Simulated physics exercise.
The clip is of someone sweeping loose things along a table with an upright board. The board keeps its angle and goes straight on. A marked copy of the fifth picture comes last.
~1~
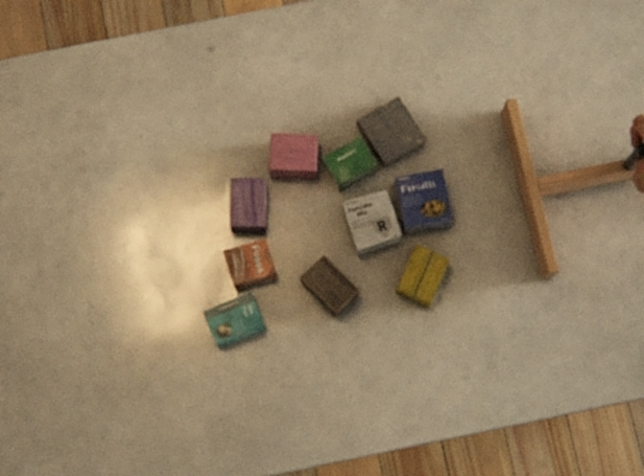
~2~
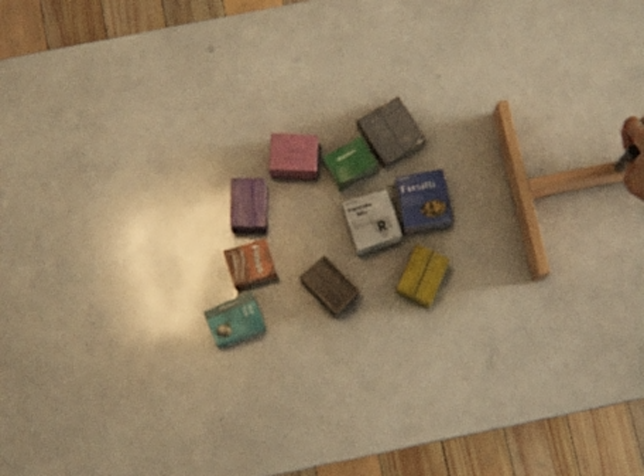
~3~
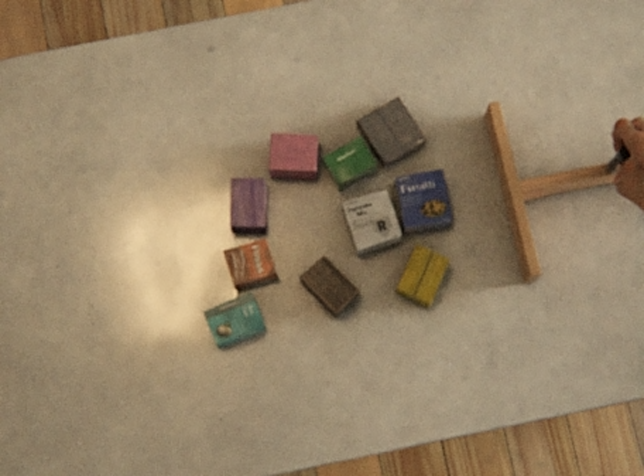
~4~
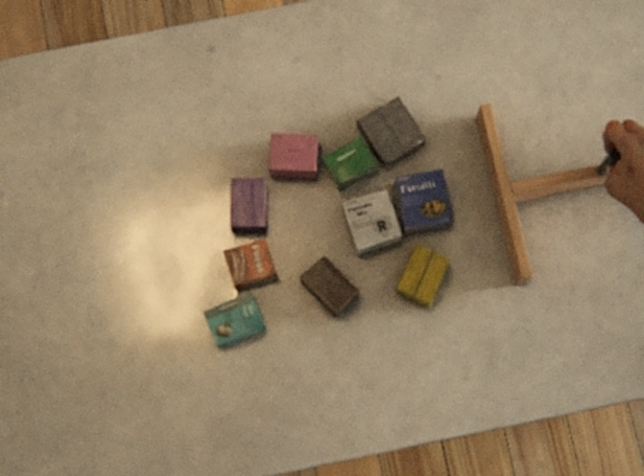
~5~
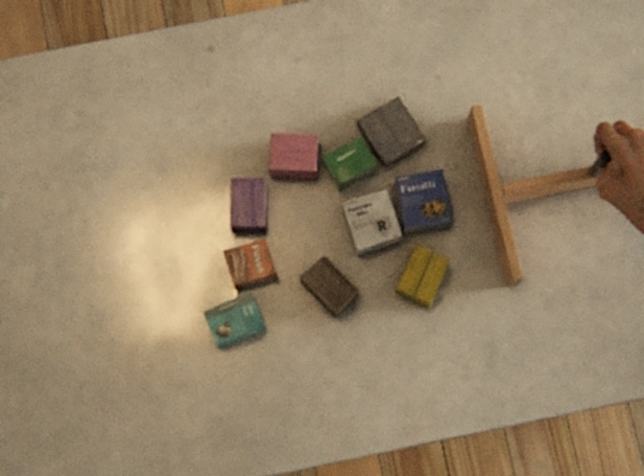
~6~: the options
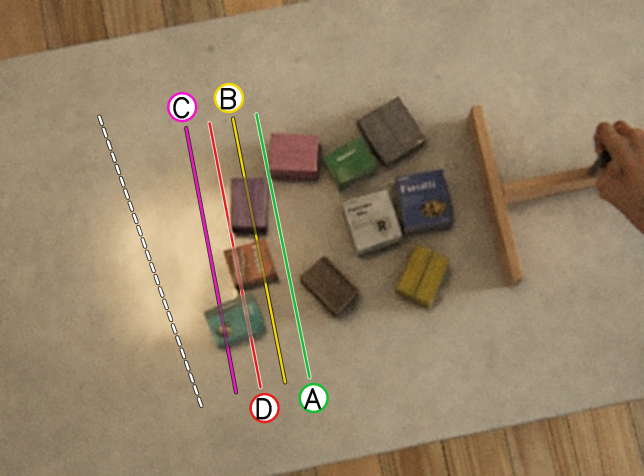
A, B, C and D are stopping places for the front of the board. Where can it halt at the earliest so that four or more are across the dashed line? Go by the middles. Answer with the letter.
The first such stop is C.
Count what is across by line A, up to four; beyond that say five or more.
It has none across.
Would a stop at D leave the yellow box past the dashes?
No.
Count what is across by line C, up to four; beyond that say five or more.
Five or more.
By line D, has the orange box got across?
Yes.
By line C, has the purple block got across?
Yes.
On the marked copy, A at (282, 243); B at (258, 248); C at (211, 257); D at (235, 252); the dashed line at (149, 256).
Taking C. A third of the way, board (395, 211); turquoise packet (235, 321); orange box (250, 264); none across.
Two thirds of the way, board (293, 232); orange box (172, 282); purple block (168, 225); none across.
When it is over, board (213, 248); orange box (93, 299); turquoise packet (126, 343); five across.
As for the rest, A gets none across; B gets only two across; D gets only three across.
